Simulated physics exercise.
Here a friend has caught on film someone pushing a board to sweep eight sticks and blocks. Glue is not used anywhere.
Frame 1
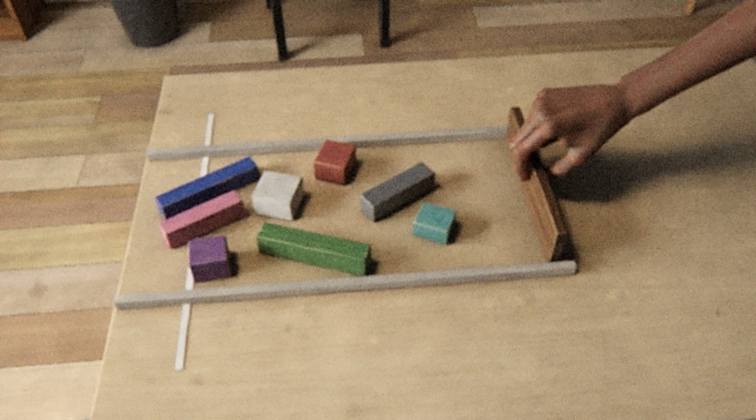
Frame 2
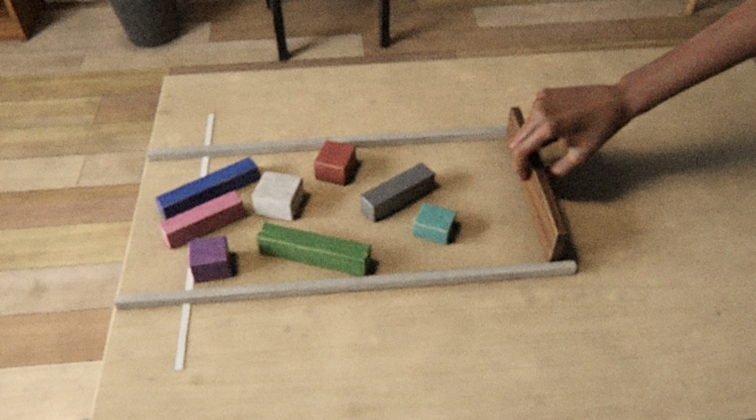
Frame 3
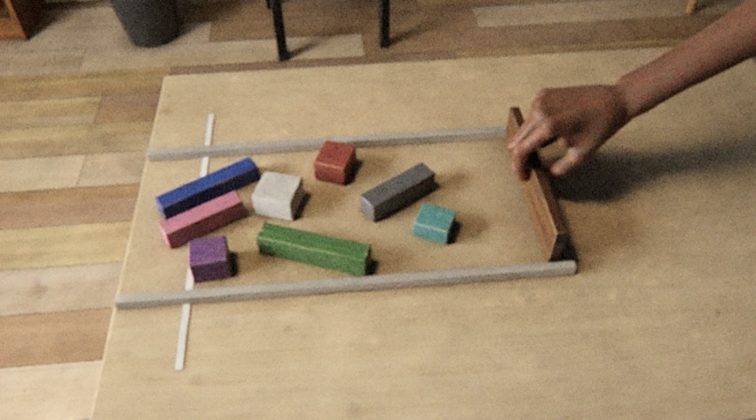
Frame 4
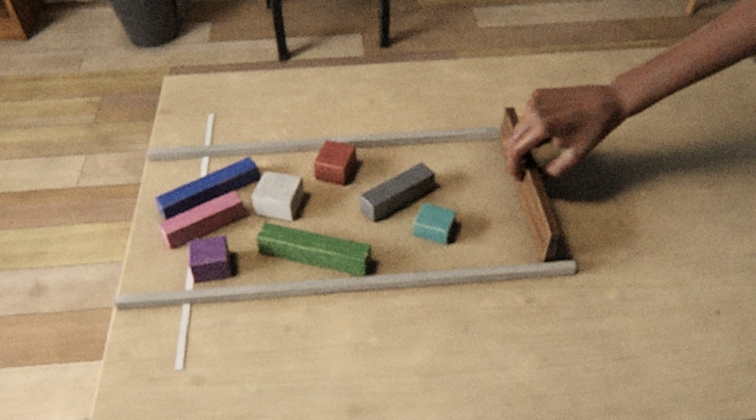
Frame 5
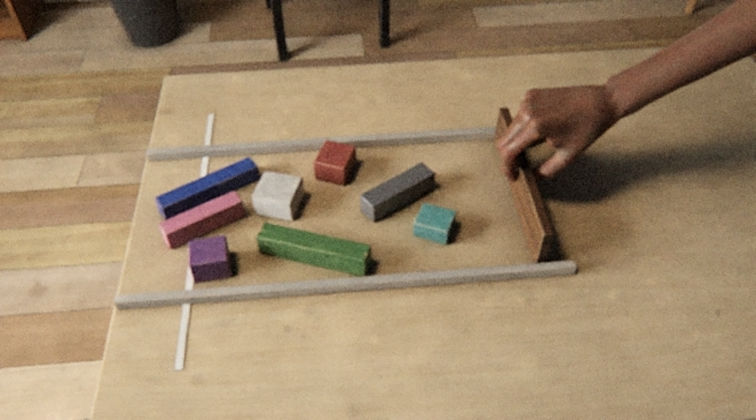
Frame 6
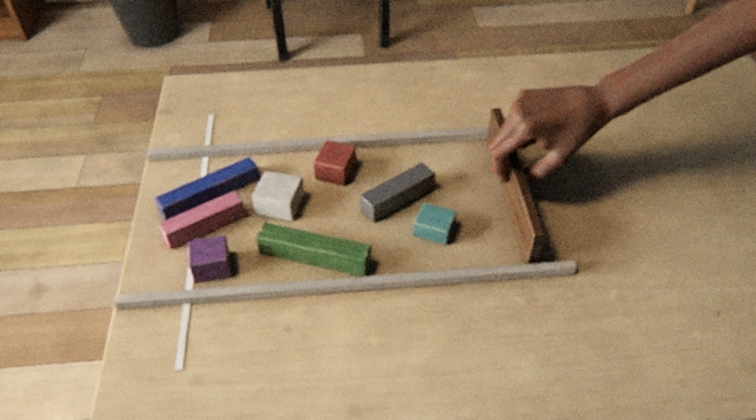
A hand nudging a brown board slightly left between two rails on a table, while the coloured sticks and blocks stay still.
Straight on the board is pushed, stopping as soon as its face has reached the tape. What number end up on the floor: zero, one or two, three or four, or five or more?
Off the edge go more than two but under five.
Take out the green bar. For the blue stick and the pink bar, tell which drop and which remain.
So the blue stick goes down and the pink bar goes down.
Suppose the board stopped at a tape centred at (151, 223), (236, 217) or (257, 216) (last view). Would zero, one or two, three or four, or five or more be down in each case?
Counts as listed: At least five / no fall at all / no fall at all.
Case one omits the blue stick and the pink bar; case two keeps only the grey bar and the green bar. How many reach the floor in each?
The first removal gives 1, the second gives 0.
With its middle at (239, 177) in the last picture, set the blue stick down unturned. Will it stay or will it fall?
The blue stick plunges.
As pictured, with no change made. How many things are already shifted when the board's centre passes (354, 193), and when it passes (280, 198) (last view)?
Respectively 4 and 8.
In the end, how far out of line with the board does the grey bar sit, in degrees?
The angle is some 40°.
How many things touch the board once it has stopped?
It's 4 of them.
Soon after, none off yet; pink bar at rest near (203, 219); blue stick at rest near (209, 188); purple block at rest near (210, 259).
In the end, the number that fall off is three or four; gone, purple block, blue stick and pink bar.
